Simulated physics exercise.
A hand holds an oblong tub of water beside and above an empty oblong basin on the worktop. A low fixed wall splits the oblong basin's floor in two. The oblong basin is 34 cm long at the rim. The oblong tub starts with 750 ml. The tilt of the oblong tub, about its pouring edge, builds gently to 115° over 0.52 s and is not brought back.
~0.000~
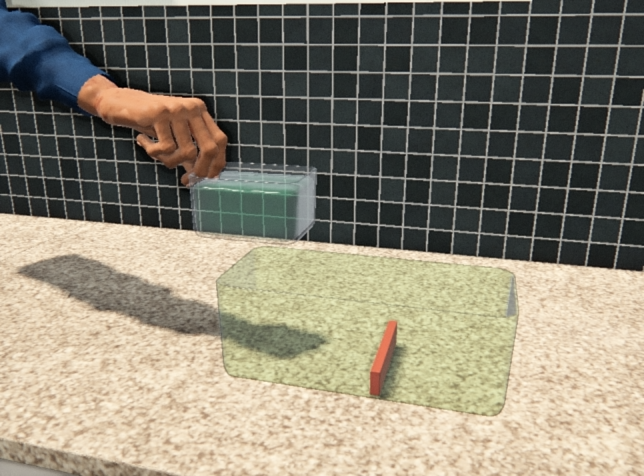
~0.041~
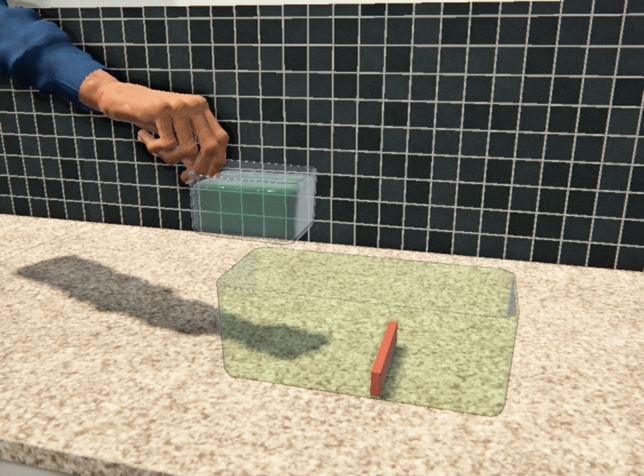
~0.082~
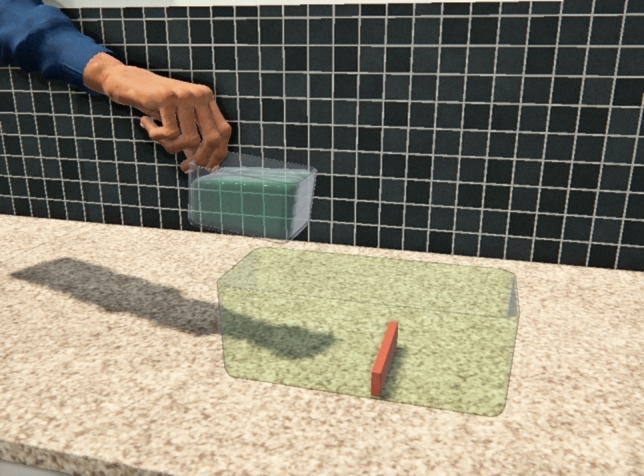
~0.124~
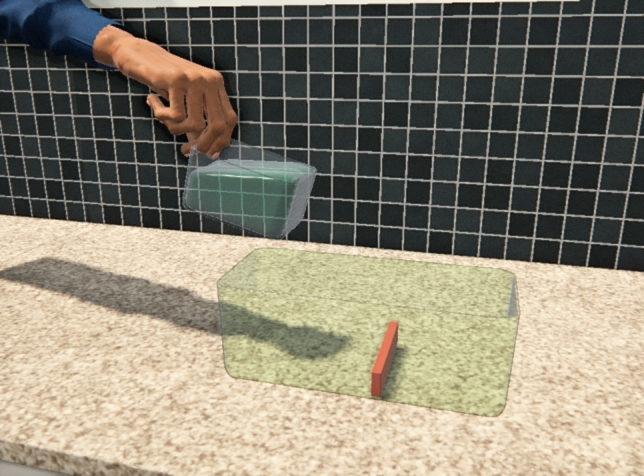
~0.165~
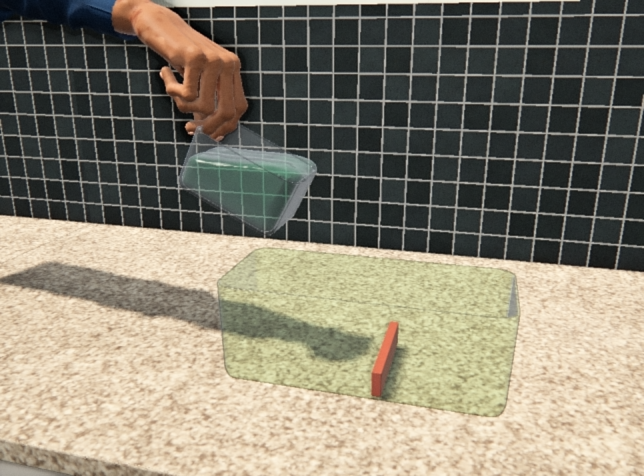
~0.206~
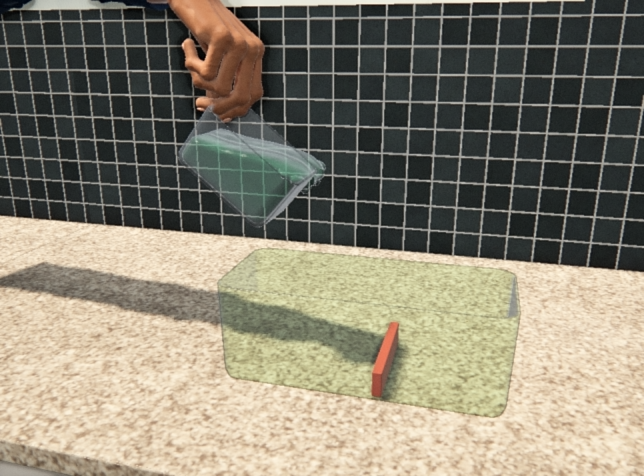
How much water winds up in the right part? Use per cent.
The far part has some 55 per cent.
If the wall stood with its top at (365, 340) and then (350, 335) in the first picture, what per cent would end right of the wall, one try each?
In turn about 60 and 70 per cent.
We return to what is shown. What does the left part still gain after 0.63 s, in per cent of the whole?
Some 26 per cent.
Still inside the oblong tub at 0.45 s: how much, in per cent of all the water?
Some 30 per cent.
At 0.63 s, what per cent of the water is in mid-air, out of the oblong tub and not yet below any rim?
About 10 per cent.
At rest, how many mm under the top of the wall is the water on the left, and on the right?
Some 22 mm on the left and 10 mm on the right.
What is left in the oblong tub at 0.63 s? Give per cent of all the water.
About 3 per cent.
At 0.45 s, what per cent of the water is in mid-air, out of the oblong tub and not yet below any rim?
Near 56 in a hundred.
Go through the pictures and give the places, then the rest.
It leans 0°; its right rim is at (307, 177); the water meets the walls at (209, 178) and (307, 184); the oblong basin's rim runs from (236, 265) to (516, 294); the wall's top is at (385, 345), in the first picture.
It leans 2°; its right rim is at (307, 178); the water meets the walls at (209, 177) and (307, 183), in the second picture.
It leans 7°; its right rim is at (307, 178); the water meets the walls at (207, 174) and (308, 178), in the third picture.
It leans 15°; its right rim is at (307, 178); the water meets the walls at (206, 167) and (308, 172); 1 per cent is over the edge, in the fourth picture.
It leans 26°; its right rim is at (307, 179); the water meets the walls at (202, 154) and (310, 171); 3 per cent is over the edge, in the fifth picture.
It leans 39°; its right rim is at (306, 179); the water meets the walls at (201, 138) and (304, 165); 6 per cent is over the edge, in the sixth picture.
After 0.45 s the tilt is 110° and 31 per cent is still to pour, 12 is left of the wall and 2 right of it.
After 0.63 s the tilt is 115° and 3 per cent is still to pour, 13 is left of the wall and 75 right of it.
After 0.82 s the tilt is 115° and 0 per cent is still to pour, 27 is left of the wall and 52 right of it.
After 1.02 s the tilt is 115° and 0 per cent is still to pour, 35 is left of the wall and 59 right of it.
In the end 39 per cent lies left of the wall, 55 right of it and 6 outside.
